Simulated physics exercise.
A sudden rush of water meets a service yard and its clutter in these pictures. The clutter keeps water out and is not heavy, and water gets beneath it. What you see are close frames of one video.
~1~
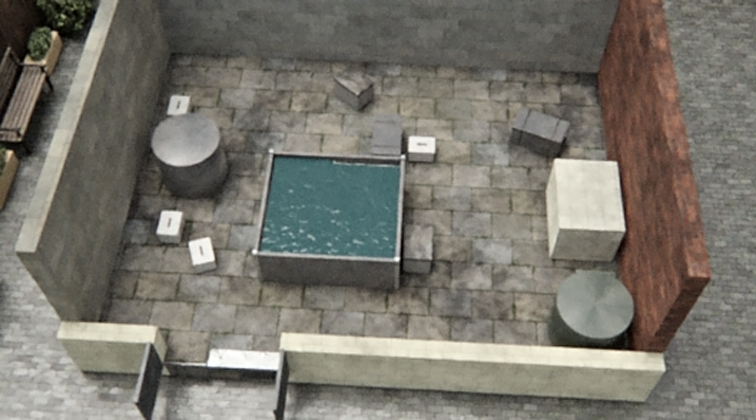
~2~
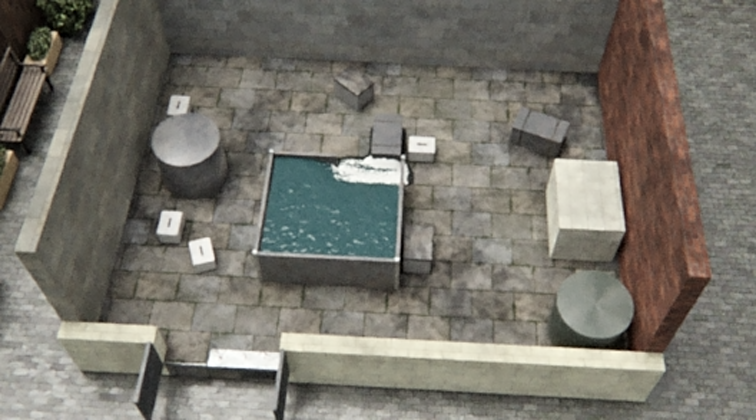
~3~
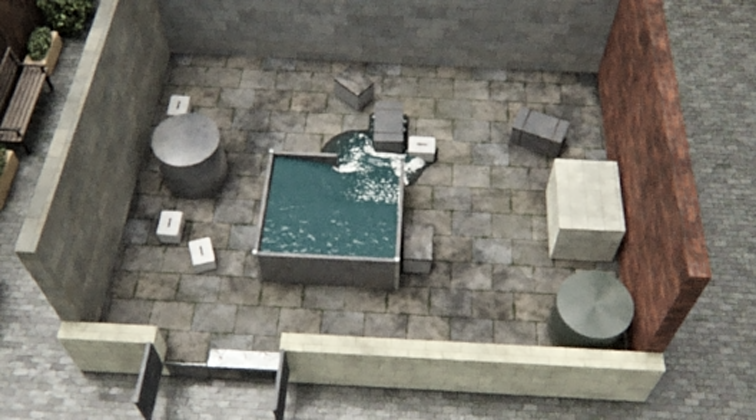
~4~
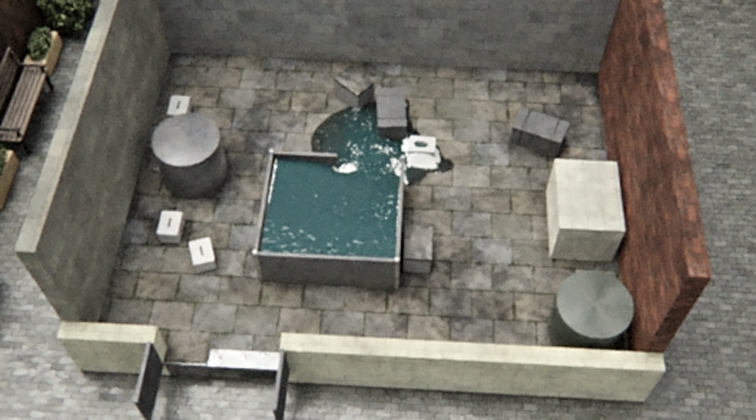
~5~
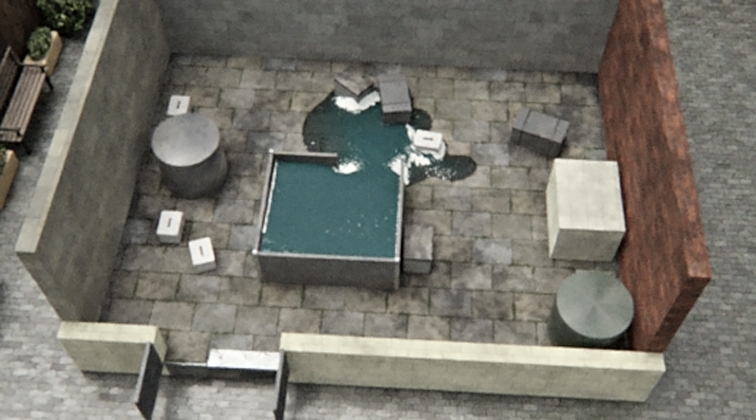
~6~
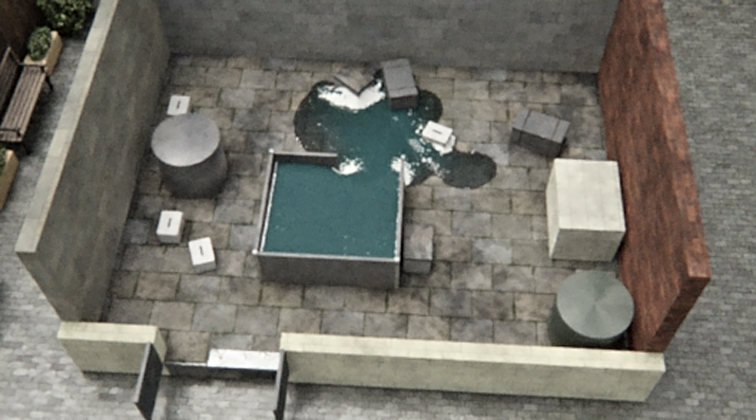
A walled stone yard held a square tank of teal water, which surged out at the back and spread over the paving, pushing a grey block toward the far wall, then nudging a white box.
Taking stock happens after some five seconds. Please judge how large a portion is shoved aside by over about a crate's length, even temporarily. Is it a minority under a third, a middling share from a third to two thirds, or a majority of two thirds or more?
Within the middle band.
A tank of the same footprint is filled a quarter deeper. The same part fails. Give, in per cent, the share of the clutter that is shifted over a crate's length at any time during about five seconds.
Something like 60 in a hundred of them.
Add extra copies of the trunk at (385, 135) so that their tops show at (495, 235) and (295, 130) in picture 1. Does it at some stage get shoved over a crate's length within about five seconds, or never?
Sequence: Scarcely shifts; scarcely shifts.
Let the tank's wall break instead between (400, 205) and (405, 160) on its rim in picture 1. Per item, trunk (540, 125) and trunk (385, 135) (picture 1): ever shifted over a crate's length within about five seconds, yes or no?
Going one by one, the first made the full stretch and the second stopped short.
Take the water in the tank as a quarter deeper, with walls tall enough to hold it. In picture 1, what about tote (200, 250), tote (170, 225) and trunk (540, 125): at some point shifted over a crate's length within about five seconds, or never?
The first stayed below the mark, the next stayed below the mark, and the last passed the mark.
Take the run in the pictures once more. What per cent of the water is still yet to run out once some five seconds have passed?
It comes to about 100 parts in a hundred.
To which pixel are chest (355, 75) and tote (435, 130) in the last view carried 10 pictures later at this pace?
About (320, 46) and (565, 84).
A moment on, 3 of 8 are well off their spots; 1 afloat.
Next, 3 of 8 are well off their spots; 2 afloat.
Later, 3 of 8 are well off their spots; 3 afloat.
In the end, 5 of 8 are well off their spots, and 5 have been at some point; 3 afloat.
